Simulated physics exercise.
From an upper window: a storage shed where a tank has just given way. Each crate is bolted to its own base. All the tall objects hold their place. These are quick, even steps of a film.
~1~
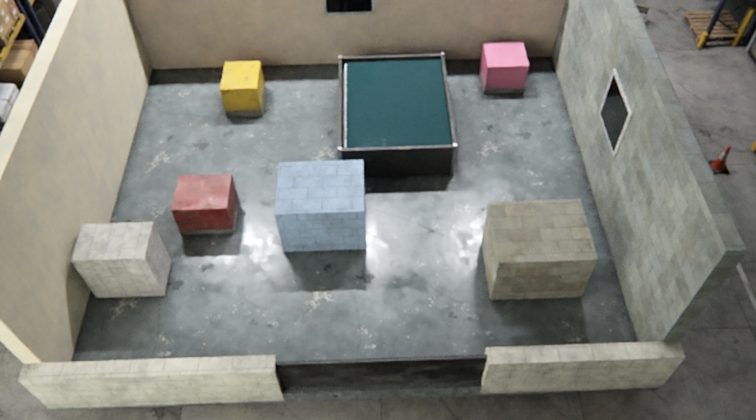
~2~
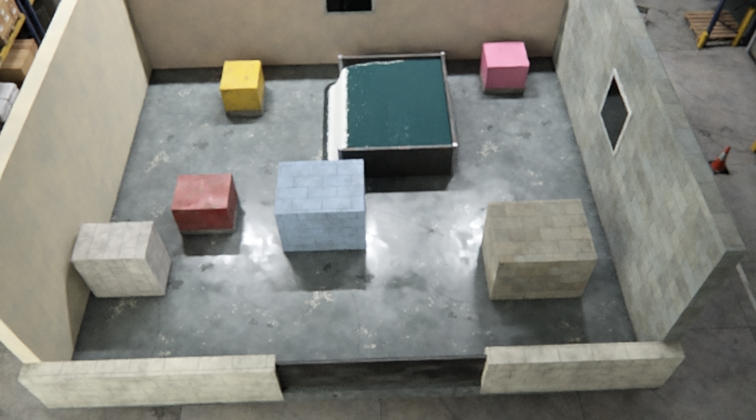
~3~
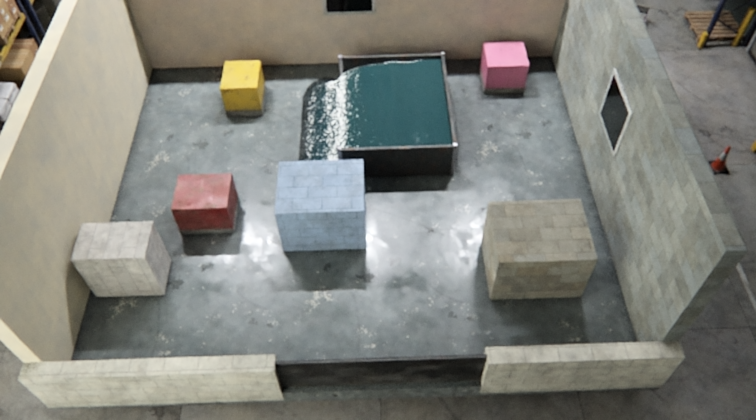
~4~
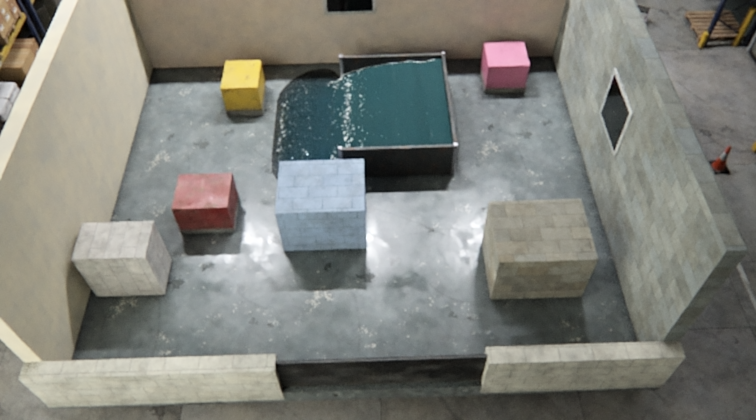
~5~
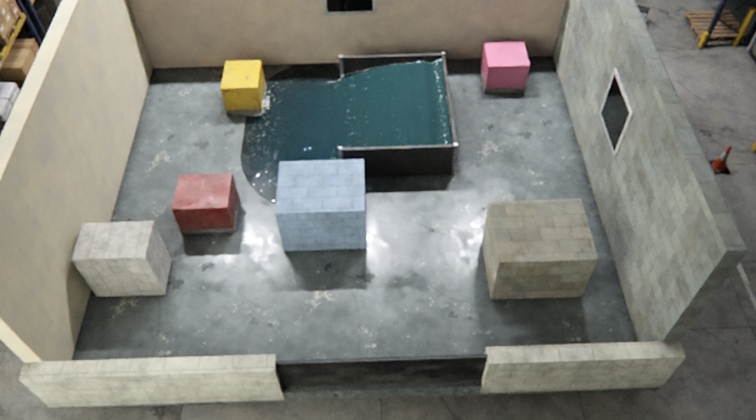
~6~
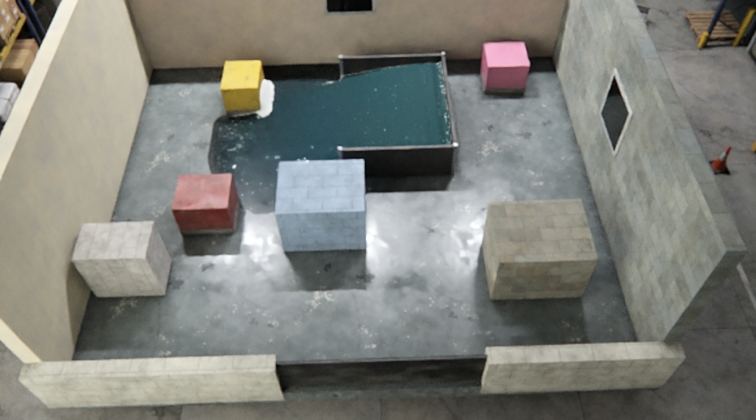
Dark green water pouring from the left side of a tank and spreading across a grey floor, reaching a yellow block.
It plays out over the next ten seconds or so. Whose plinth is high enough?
The red crate is soaked; the pink crate keeps dry; the yellow crate is soaked.
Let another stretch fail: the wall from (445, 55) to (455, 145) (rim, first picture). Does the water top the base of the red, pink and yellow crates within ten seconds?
In short: Red keeps dry, pink gets wet, yellow stays dry.
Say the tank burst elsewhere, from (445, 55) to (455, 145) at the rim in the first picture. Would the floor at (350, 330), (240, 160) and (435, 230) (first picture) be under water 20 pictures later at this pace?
In that order: Dry, clear, flooded.
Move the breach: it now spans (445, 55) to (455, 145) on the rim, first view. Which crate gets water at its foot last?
I say the crate marked red.
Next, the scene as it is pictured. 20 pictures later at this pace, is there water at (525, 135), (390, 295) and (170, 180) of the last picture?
In turn: No water, free of water, awash.
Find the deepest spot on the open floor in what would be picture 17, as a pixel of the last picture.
Near (120, 189).
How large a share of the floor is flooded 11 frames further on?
Close to 35 %.
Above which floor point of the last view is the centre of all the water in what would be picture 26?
At about (247, 149).
A moment on, water covers 25 % of the floor; the red crate water round its plinth, the pink crate not reached, the yellow crate water round its plinth.
Next, water covers 35 % of the floor; the red crate water round its plinth, the pink crate not reached, the yellow crate water round its plinth.
Then, water covers 50 % of the floor; the red crate water round its plinth, the pink crate not reached, the yellow crate water round its plinth.
Later, water covers 70 % of the floor; the red crate water round its plinth, the pink crate water round its plinth, the yellow crate water round its plinth.
In the end, water covers 95 % of the floor; the red crate was topped, the pink crate stayed above the water, the yellow crate was topped.
